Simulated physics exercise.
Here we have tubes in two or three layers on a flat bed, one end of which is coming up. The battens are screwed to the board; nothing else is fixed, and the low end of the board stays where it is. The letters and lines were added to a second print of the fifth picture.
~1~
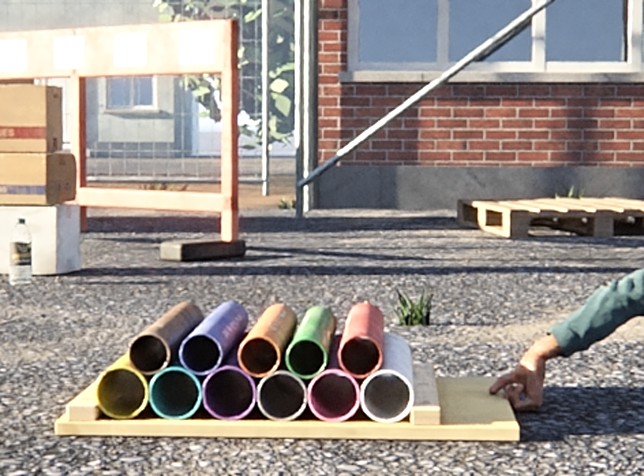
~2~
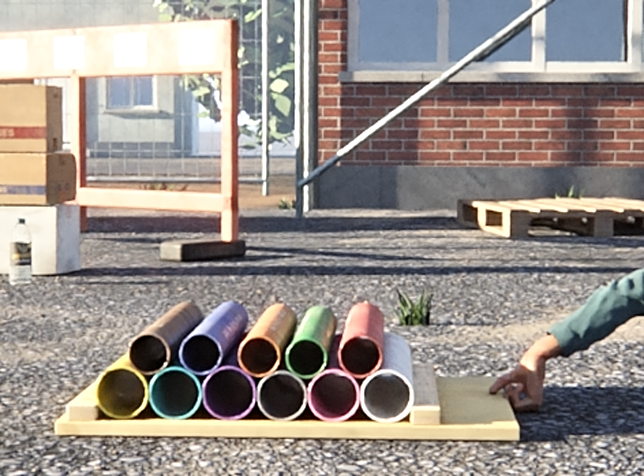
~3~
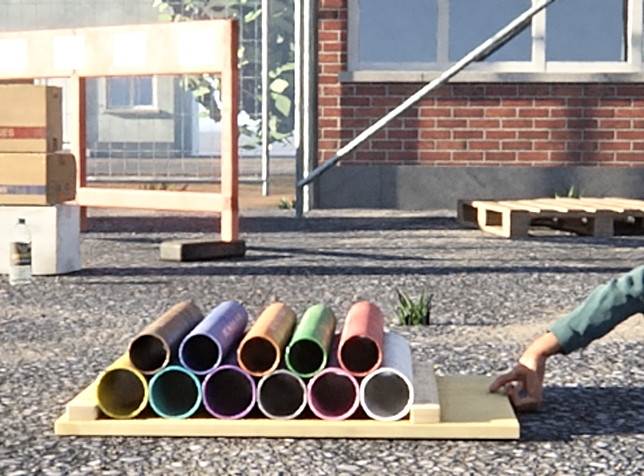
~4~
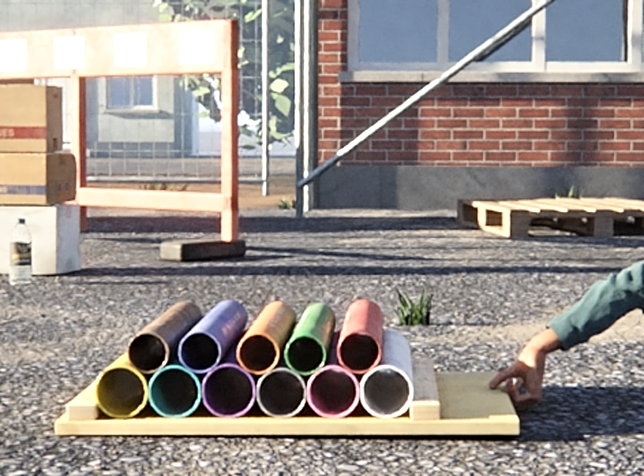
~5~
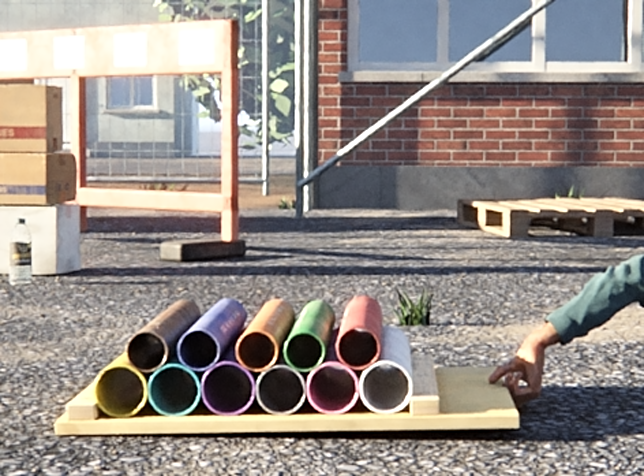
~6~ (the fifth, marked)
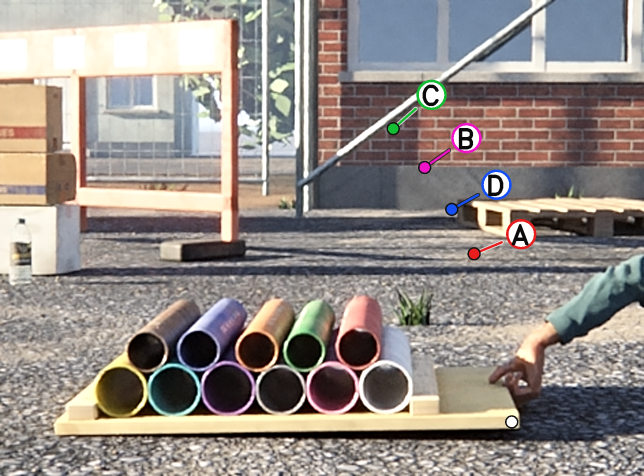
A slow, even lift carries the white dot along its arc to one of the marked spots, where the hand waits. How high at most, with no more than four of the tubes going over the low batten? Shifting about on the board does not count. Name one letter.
The answer is mark D.
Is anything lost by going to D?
No, at D.
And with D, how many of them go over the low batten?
At D the number is none.
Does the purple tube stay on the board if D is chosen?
Yes, with D.
On the marked copy, A at (474, 254); B at (425, 168); C at (393, 129); D at (452, 209); the white dot at (512, 422).
Following D. Soon after the start, board at 17°.
Later, board at 29°.
In the end, board at 29°, none over the low batten.
As for the rest, A none over the low batten; B five over the low batten; C eleven over the low batten.
